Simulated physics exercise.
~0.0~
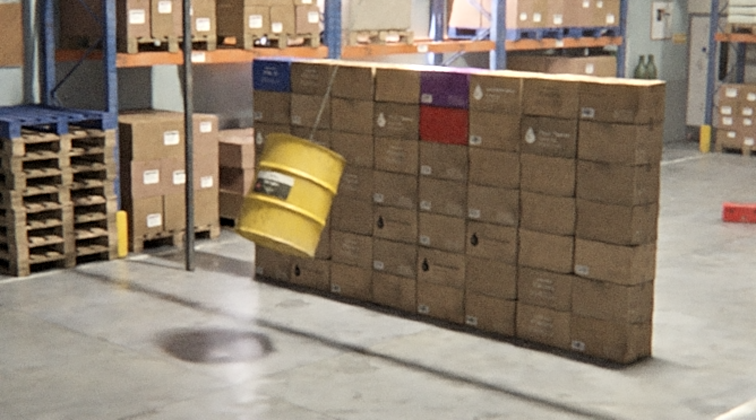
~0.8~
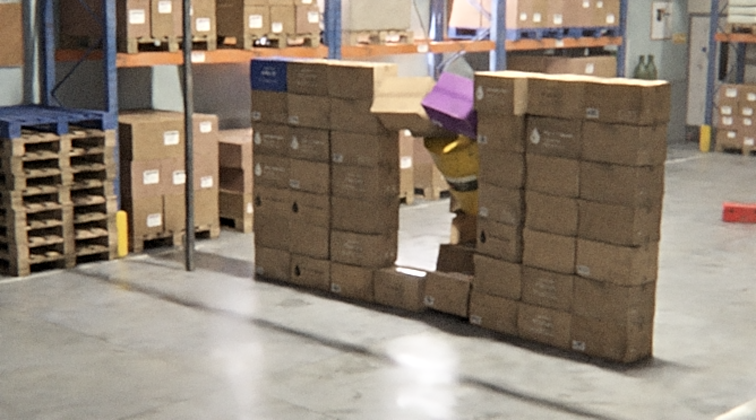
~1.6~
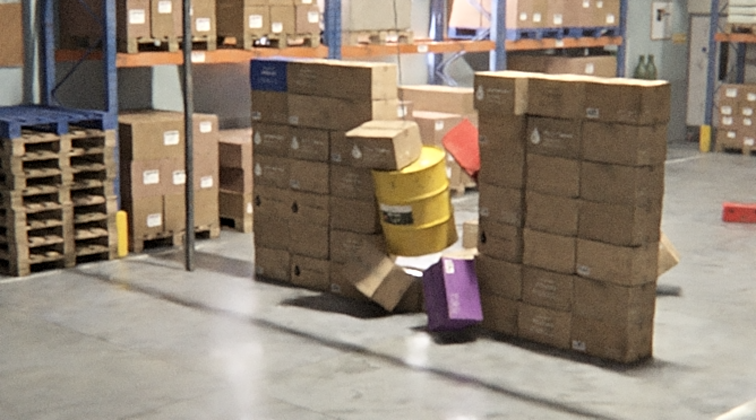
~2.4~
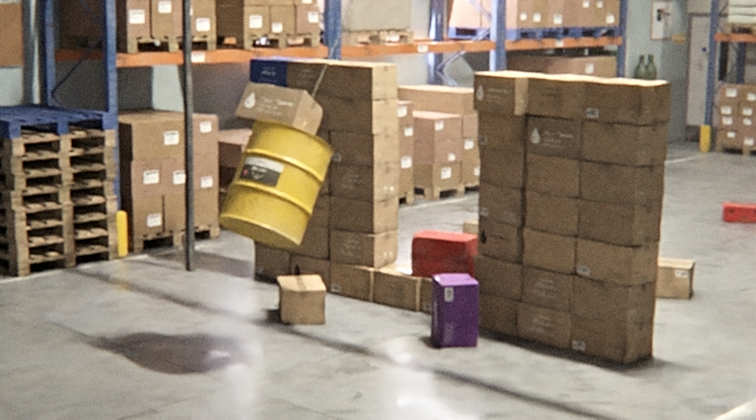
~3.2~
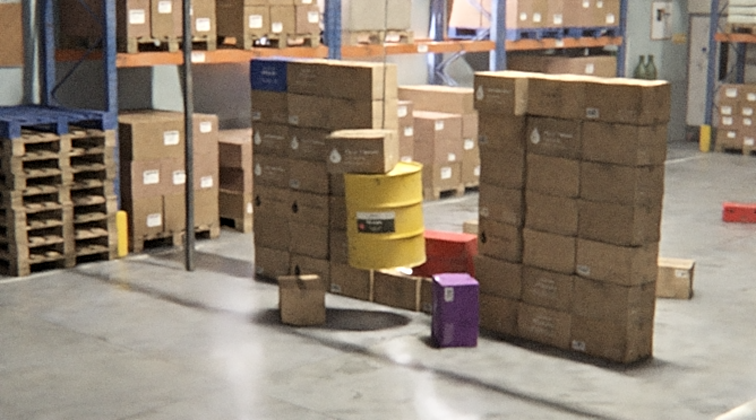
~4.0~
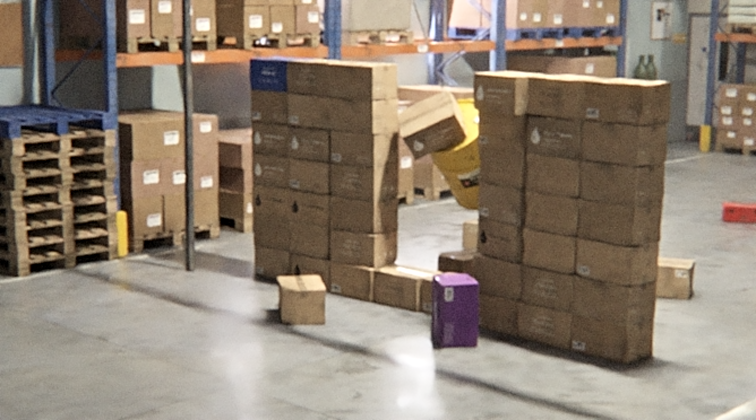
At first, a yellow drum hangs tilted on a line in front of a tall wall of stacked brown cartons, with one blue, one purple and one red carton among them. The drum swings right and bursts through the middle, tipping the purple carton and opening a gap. As it swings back, cartons tumble around it, the purple one drops to the floor, and a brown carton rides on top of the drum. The drum swings out left, then returns through the gap. Finally, it is beyond the wall again, the red and purple cartons down, both side sections standing.
